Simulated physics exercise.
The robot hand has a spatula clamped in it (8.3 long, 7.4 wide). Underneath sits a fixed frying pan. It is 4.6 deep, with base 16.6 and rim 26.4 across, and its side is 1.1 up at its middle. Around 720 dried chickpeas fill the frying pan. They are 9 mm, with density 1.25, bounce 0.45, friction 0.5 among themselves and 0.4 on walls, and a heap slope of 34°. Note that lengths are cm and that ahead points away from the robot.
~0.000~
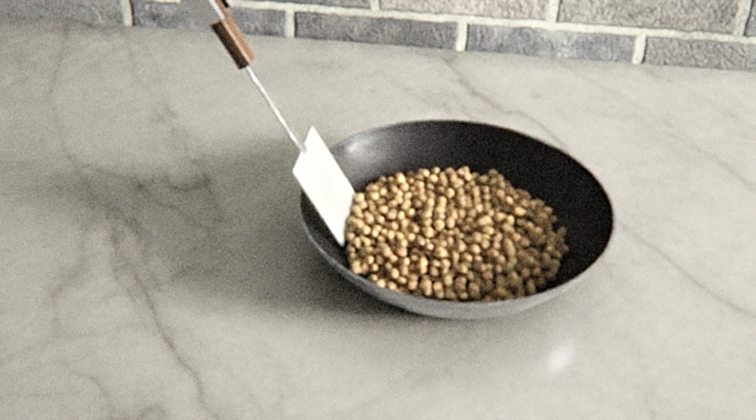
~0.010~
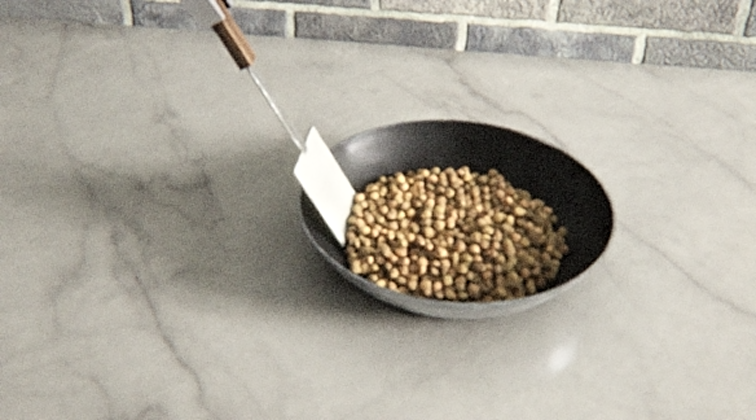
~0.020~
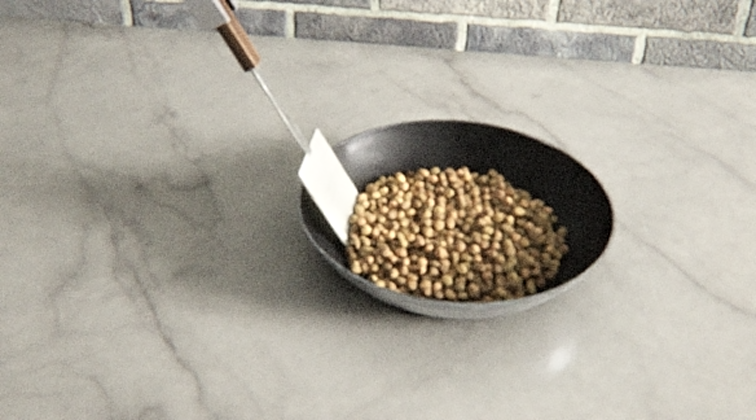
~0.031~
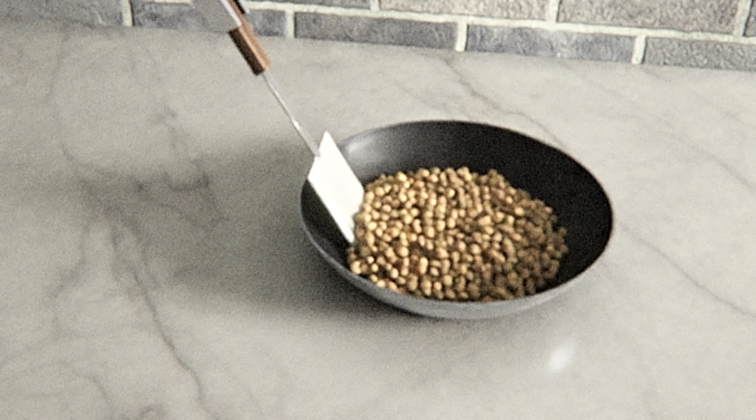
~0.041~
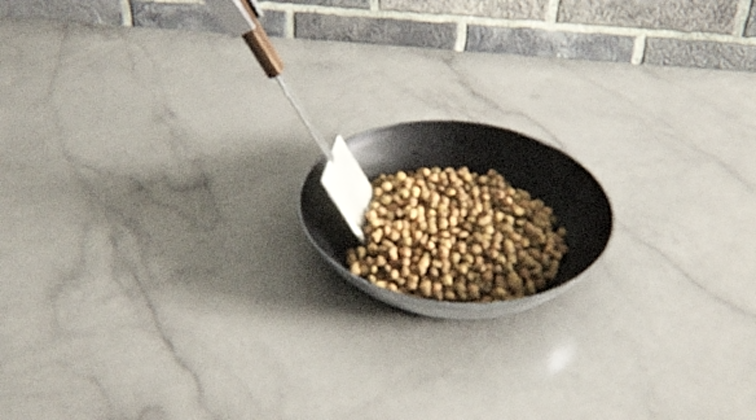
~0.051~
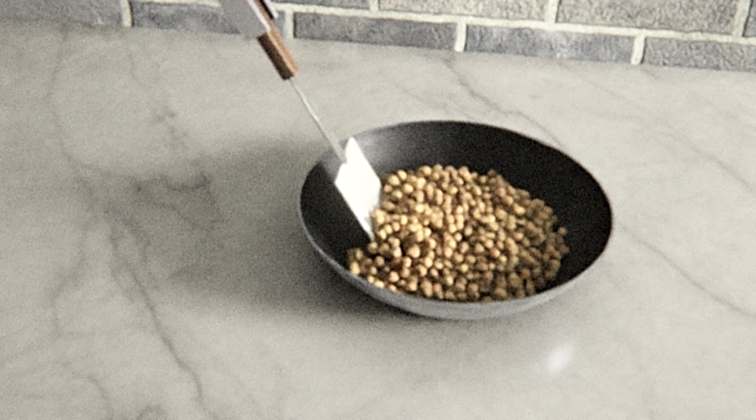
A spatula resting at the left side of a dark frying pan slid a short way right into the heap of dried chickpeas, nudging the nearest ones while the pan stayed still on the counter.
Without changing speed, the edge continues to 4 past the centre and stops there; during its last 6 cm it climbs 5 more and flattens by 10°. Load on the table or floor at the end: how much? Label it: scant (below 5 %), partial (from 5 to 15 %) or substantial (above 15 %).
Partial (from 5 to 15 %).
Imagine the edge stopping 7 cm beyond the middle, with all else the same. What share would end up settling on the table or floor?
In that case some 10 per cent.
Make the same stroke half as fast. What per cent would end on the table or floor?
0 per cent, roughly.
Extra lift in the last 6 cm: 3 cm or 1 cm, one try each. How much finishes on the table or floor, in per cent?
Near 5 and 0 percent respectively.
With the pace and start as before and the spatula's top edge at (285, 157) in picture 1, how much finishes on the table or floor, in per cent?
I'd estimate close to 10 per cent.
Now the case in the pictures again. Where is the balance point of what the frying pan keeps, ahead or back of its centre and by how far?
Some 3.5 cm ahead of the centre.
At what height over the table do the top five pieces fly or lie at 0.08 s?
Roughly 6 cm above the table.
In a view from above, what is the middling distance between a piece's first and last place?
Some 2 centimetres.
After 0.08 s, sloping 61°, highest piece 6 above the table; 717 in the frying pan.
After 0.10 s, sloping 57°, highest piece 8 above the table; 717 in the frying pan.
After 0.31 s, sloping 51°, highest piece 7 above the table; 662 in the frying pan, 53 on the table or floor, 2 on the blade or in flight.
After 1.36 s, sloping 51°, highest piece 3 above the table; 662 in the frying pan, 55 on the table or floor.
In the end, 662 in the frying pan, 55 on the table or floor. That is 8 % on the table or floor.
